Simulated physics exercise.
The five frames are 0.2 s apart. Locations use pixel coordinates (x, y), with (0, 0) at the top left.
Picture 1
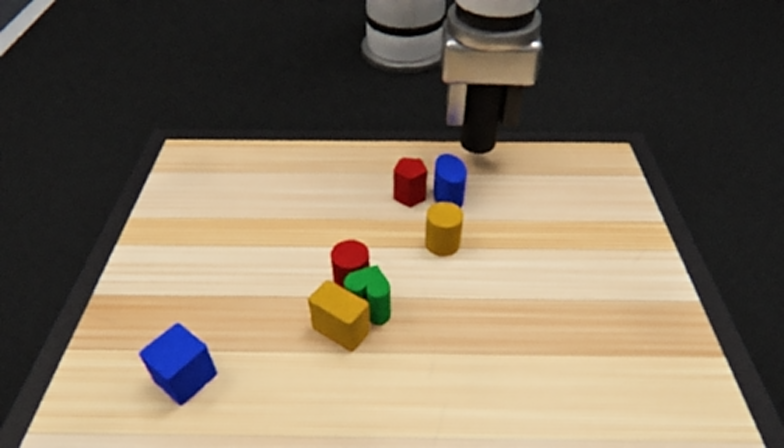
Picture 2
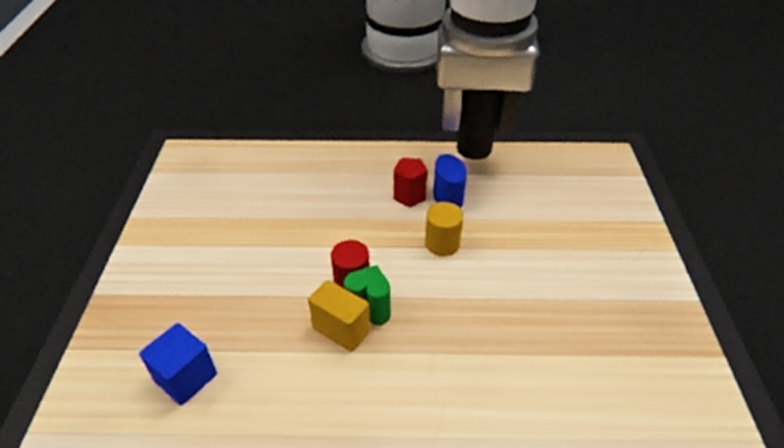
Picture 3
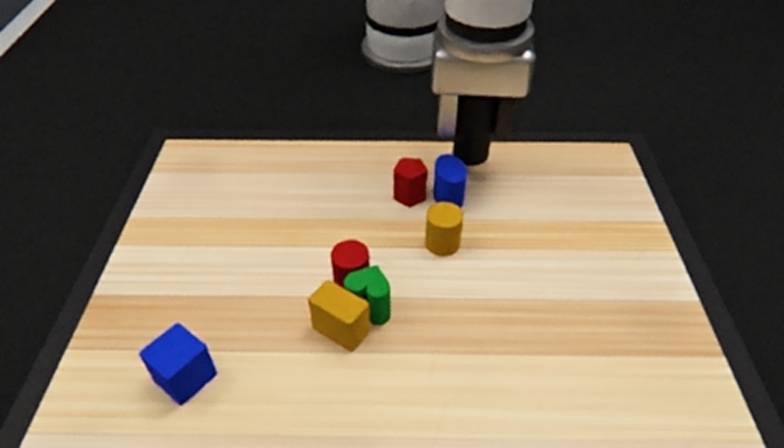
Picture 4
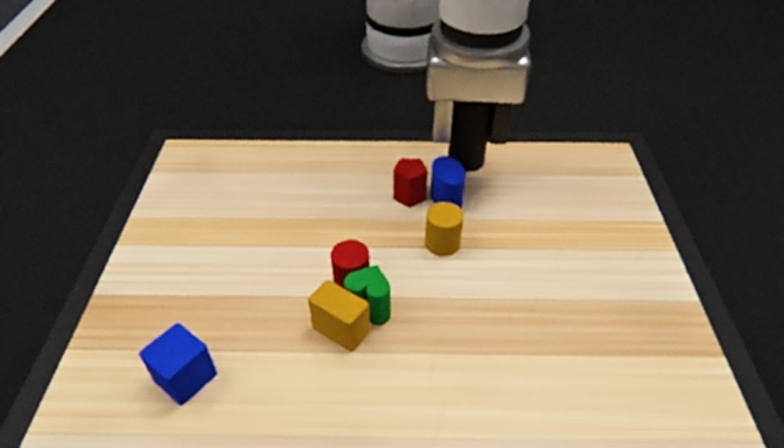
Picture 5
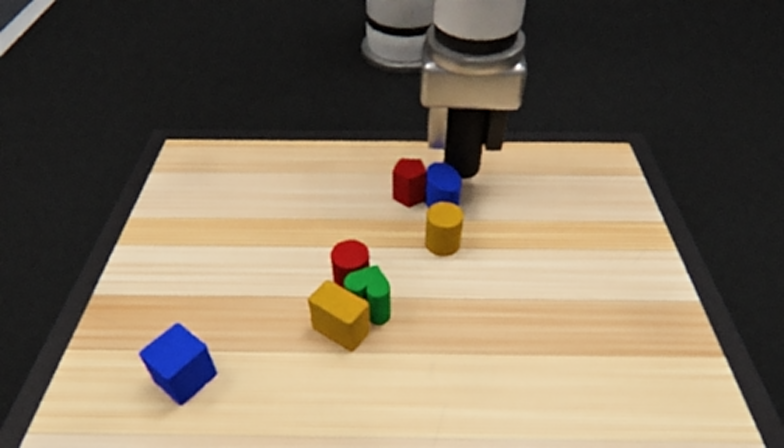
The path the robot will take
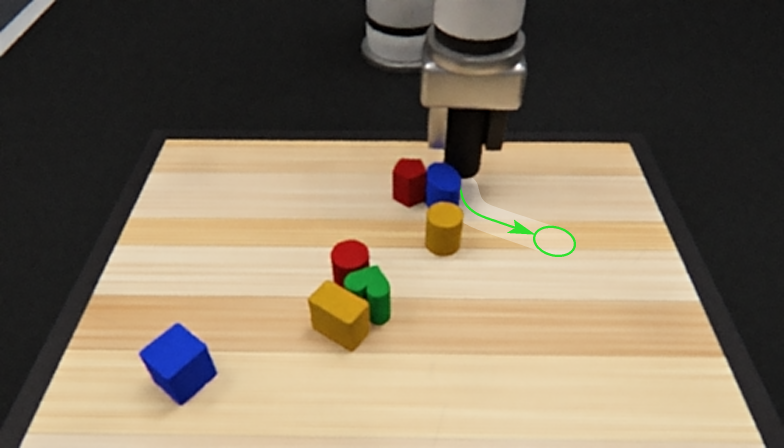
A robot arm holding a black stick moves slightly left and toward the viewer, nudging a blue elliptical block a little the same way, close against a red block. The fixed view looks down from the front on a pale striped wooden board with dark surroundings. A yellow cylinder sits nearby, red, green and yellow blocks cluster centrally, and a blue cube rests lower left, all still.
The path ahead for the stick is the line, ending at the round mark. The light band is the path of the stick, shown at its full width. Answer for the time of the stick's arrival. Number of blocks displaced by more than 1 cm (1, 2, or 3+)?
Answer: 1.
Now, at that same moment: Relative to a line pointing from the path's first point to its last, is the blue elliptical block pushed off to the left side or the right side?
It's pushed right.
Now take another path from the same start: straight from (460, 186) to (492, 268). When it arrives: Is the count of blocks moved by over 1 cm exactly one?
It seems so.
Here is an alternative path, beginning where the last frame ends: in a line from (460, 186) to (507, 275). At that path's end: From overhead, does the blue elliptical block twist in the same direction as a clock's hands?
I'd say yes.
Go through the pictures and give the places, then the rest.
Tip of the stick at (478, 144), middles of tops, blue elliptical block at (451, 167), yellow round block at (445, 214), in the first picture.
Stick at (474, 149), nothing pushed, in the second picture.
Stick at (470, 155), nothing pushed, in the third picture.
Stick at (466, 161), blue elliptical block at (449, 169), in the fourth picture.
Stick at (461, 168), blue elliptical block at (444, 176), yellow round block at (445, 214), in the fifth picture.
The line goes from (460, 186) over (474, 212) and (512, 227) to (554, 241).
On the path given first. One third of the way, stick at (476, 193); blue elliptical block at (439, 186).
Two thirds of the way, stick at (517, 209); blue elliptical block at (439, 186).
At the end, stick at (560, 223); blue elliptical block at (439, 186); yellow round block unmoved.
